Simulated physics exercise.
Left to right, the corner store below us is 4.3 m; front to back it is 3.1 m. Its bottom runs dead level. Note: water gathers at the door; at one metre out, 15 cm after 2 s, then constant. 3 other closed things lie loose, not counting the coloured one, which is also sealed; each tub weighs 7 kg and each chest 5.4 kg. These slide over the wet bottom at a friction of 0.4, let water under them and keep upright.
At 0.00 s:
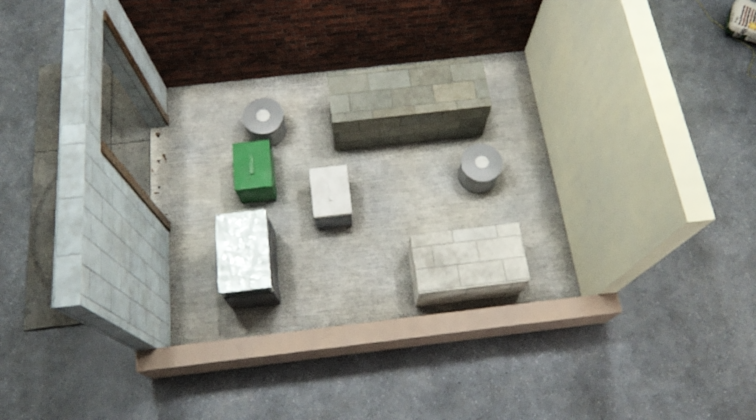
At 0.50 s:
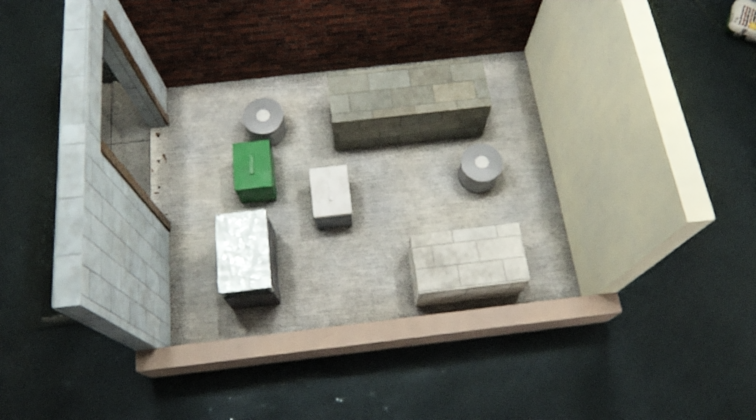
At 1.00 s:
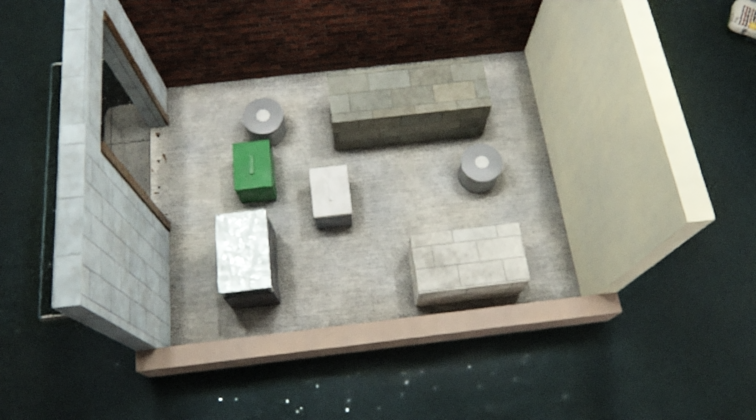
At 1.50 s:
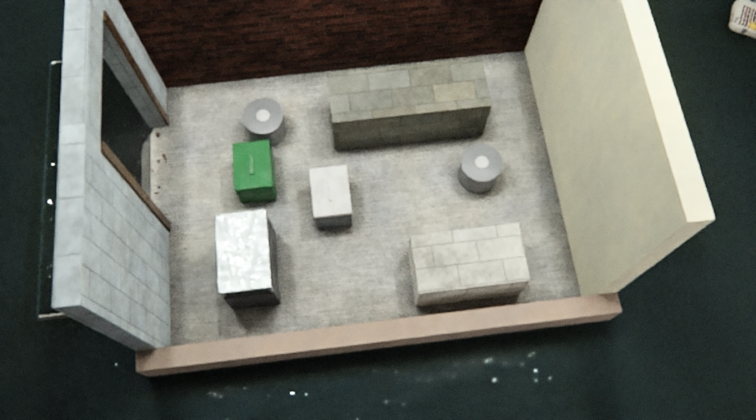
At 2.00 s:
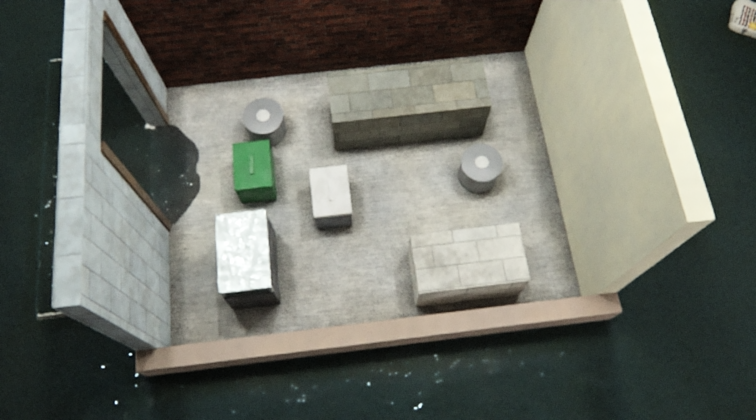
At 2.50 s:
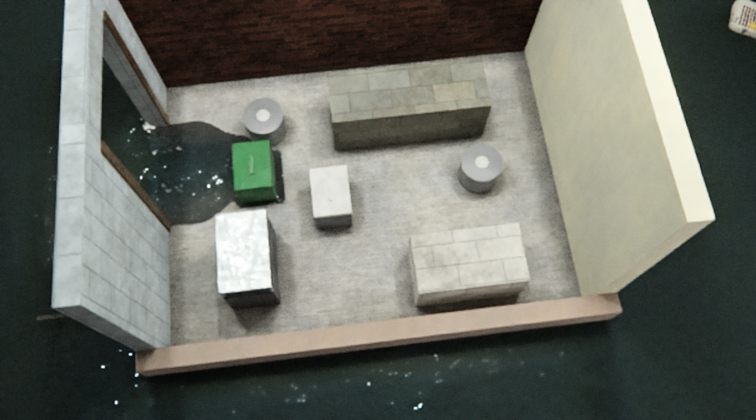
Dark water spread around the outside of the walled room, then came in through the opening on the left and crept across the pale floor to the green chest, while the chest and other objects stayed put.
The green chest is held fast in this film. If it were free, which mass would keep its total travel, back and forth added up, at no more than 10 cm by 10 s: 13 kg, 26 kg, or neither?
Both options fail.
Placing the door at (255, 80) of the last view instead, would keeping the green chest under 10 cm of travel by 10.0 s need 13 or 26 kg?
Under that change the large mass is required.
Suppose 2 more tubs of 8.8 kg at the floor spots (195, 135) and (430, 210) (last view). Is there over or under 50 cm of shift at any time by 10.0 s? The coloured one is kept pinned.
Order as asked: Goes beyond / stays within.
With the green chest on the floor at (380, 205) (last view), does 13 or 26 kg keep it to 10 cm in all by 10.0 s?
Here only the heavier suffices.
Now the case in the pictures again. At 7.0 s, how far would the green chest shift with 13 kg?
Displacement near 200 cm.
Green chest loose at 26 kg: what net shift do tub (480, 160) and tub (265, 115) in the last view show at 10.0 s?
Respectively 40 and 300 centimetres.
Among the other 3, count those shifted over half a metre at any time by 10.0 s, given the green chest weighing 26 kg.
Result: 2.
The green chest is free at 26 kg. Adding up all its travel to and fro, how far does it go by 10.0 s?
Total path: Around 40 cm.
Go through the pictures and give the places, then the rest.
In the first picture, the green chest at (252, 165), on the bottom; 0.0 m2 under water; 0 of 4 have shifted.
In the second picture, the green chest at (252, 165) rests on the ground; water covers 0.0 m2; 0 of 4 have shifted.
In the third picture, the green chest at (252, 165) rests on the ground; water covers 0.0 m2; 0 of 4 have shifted.
In the fourth picture, the green chest at (252, 165), on the bottom; 0.0 m2 under water; 0 of 4 have shifted.
In the fifth picture, the green chest at (252, 165) rests on the ground; water covers 0.3 m2; 0 of 4 have shifted.
In the sixth picture, the green chest at (252, 165) rests on the ground; 0.9 m2 under water; 0 of 4 have shifted.
After 3.5 s the green chest would be 60 cm from its start with 13 kg and 21 cm from its start with 26 kg; 5 cm of water round it then.
After 4.5 s the green chest would be 131 cm from its start with 13 kg and 38 cm from its start with 26 kg; 6 cm of water round it then.
After 7.0 s the green chest would be 203 cm from its start with 13 kg and 39 cm from its start with 26 kg; 7 cm of water round it then.
After 10.0 s the green chest would be 257 cm from its start with 13 kg and 41 cm from its start with 26 kg; 8 cm of water round it then.
